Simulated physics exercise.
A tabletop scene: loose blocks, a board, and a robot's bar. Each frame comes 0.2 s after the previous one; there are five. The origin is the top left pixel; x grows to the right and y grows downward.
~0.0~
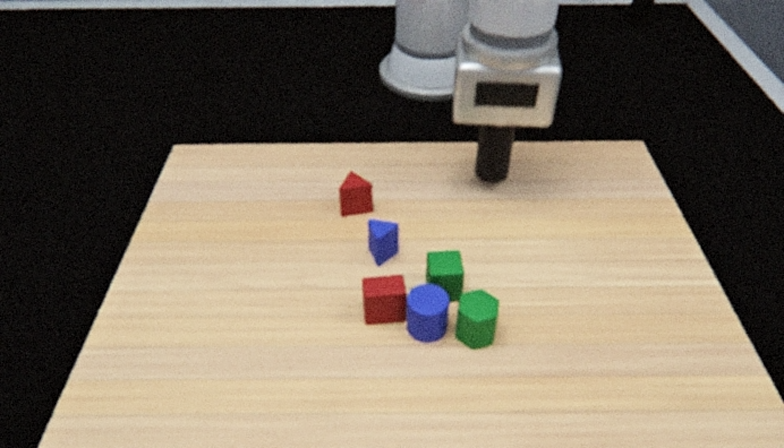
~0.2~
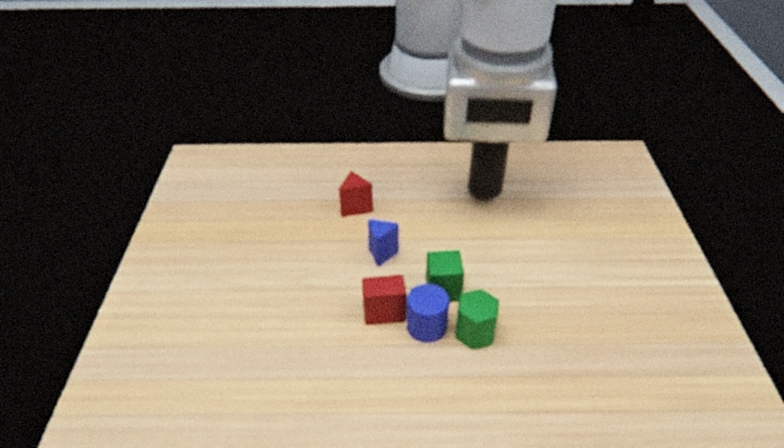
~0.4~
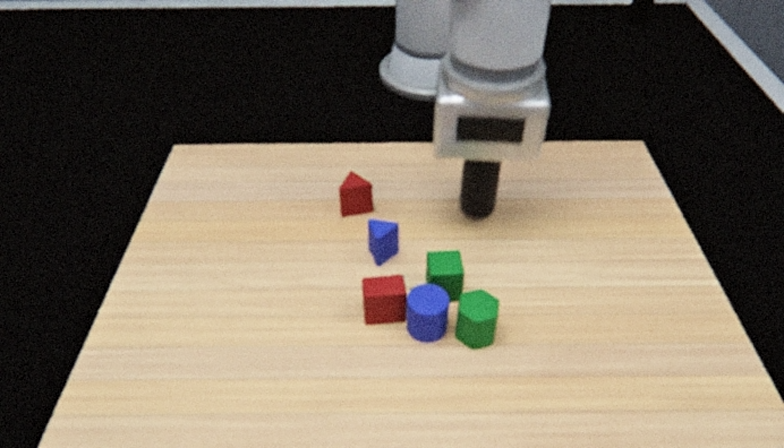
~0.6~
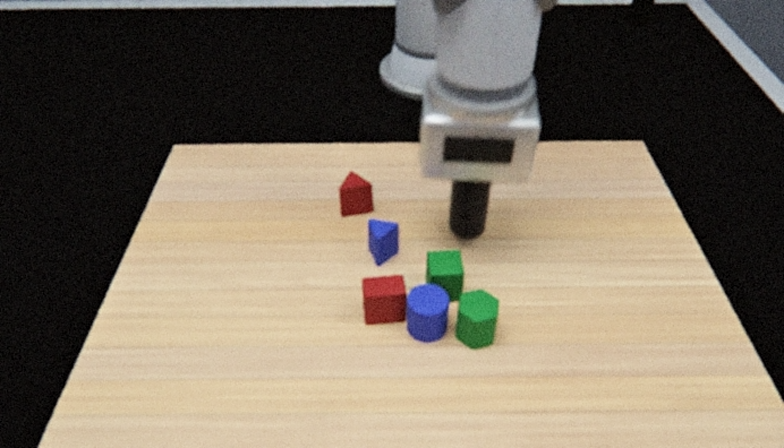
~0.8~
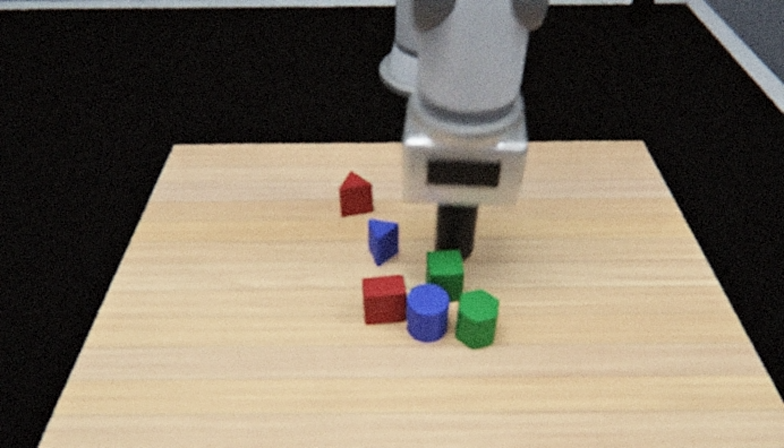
A grey robot arm with a black bar at its tip moves over a pale wooden tabletop on a black surface, seen from the front and slightly above by a still camera. A red triangular block and a blue one sit left of centre, with a red block, a blue cylinder and two green blocks grouped nearer the viewer. The bar slides steadily forward and slightly left to just behind the green square block, while every block stays still.
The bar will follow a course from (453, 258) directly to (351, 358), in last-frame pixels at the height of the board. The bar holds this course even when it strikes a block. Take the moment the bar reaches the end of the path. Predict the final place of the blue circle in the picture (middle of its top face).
I'd place it at (432, 357), taking the centre of its top.
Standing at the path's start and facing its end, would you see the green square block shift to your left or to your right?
It shifts to the left.
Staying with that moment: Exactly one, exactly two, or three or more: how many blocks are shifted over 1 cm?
Counting only shifts above 1 cm, I get three or more blocks.
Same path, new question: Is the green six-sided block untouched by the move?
Yes, I think so.
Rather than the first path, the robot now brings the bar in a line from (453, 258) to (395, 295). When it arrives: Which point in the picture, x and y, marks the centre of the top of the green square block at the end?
Roughly at (440, 277).
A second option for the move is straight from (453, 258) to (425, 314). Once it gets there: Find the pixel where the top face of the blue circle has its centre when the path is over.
Near (410, 349).
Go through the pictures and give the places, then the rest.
In the first frame, bar tip (491, 173); block tops, blue triangular block (381, 226); red rectangle (384, 285); blue circle (428, 298); green square block (446, 262); green six-sided block (479, 304).
In the second frame, bar (485, 189); blocks unchanged.
In the third frame, bar (477, 207); blocks unchanged.
In the fourth frame, bar (467, 227); blocks unchanged.
In the fifth frame, bar (454, 249); blue triangular block (381, 226); red rectangle (384, 285); blue circle (428, 298); green square block (446, 262); green six-sided block (479, 304).
What follows on the original path. One third of the way, bar (423, 279); blue circle (423, 320); green square block (426, 289).
Two thirds of the way, bar (389, 312); red rectangle (347, 303), turned 45° clockwise; blue circle (428, 352); green square block (407, 322), turned 30° anticlockwise.
At the end, bar (350, 348); blue triangular block in place; red rectangle (318, 314), turned 125° clockwise; blue circle (432, 357); green square block (404, 329), turned 45° anticlockwise; green six-sided block in place.
